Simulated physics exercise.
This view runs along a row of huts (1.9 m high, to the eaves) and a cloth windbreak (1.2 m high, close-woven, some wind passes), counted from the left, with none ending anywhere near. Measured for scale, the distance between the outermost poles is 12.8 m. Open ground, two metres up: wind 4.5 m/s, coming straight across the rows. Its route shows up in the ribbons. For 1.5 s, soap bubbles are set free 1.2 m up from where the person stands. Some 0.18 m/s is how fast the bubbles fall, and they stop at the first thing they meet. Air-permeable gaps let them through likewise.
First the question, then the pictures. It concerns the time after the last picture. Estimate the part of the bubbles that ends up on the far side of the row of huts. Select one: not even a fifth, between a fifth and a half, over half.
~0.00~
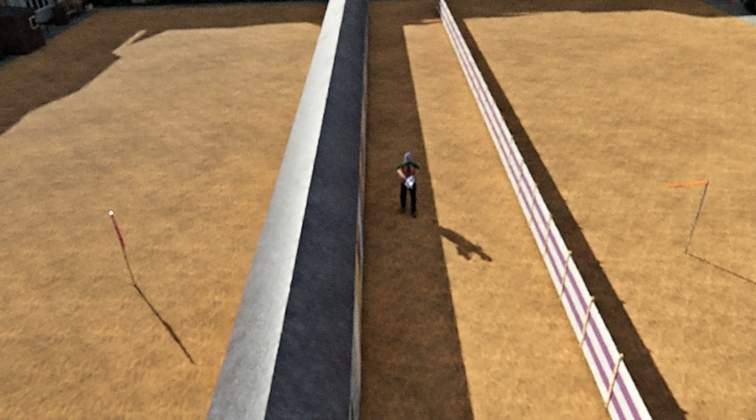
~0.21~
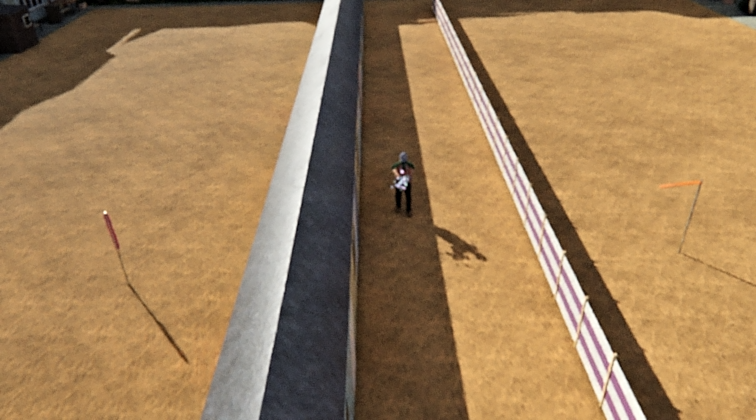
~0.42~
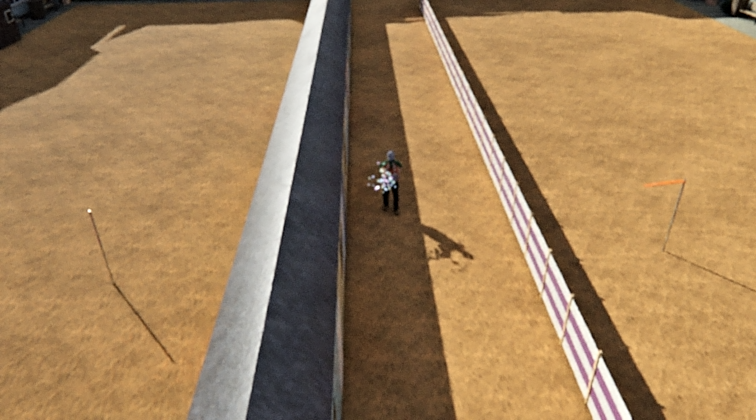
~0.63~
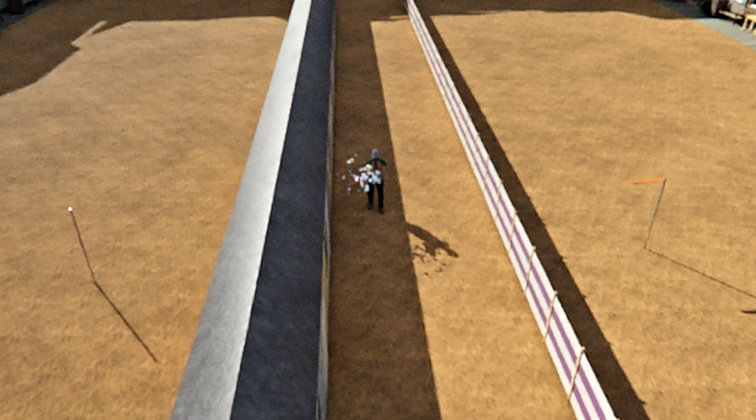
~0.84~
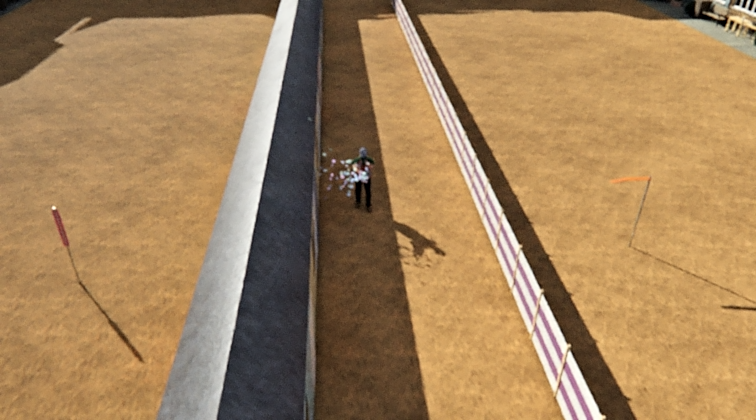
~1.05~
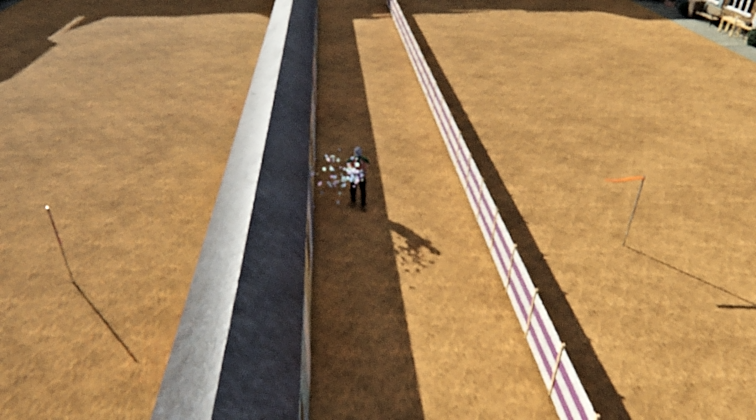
I would select from a fifth to a half.
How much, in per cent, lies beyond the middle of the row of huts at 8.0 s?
I'd say around 30 percent of it is past the middle.
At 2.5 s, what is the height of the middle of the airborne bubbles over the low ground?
About 1.0 m high.
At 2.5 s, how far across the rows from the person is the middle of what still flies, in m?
Reading: Near 1.0 m.
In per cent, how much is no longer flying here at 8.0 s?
Estimate: Around 65 %.
After 2.5 s, 15 % is no longer flying here, and 15 % is beyond the row of huts; the middle of what still flies is 1.0 m above the low ground, near (327, 185).
After 4.0 s, 35 % is no longer flying here, and 24 % is beyond the row of huts; the middle of what still flies is 0.9 m above the low ground, near (323, 190).
After 8.0 s, 65 % is no longer flying here, and 29 % is beyond the row of huts.
After 20.0 s, 95 % is no longer flying here, and 32 % is beyond the row of huts.
After 45.0 s, 100 % is no longer flying here, and 32 % is beyond the row of huts.
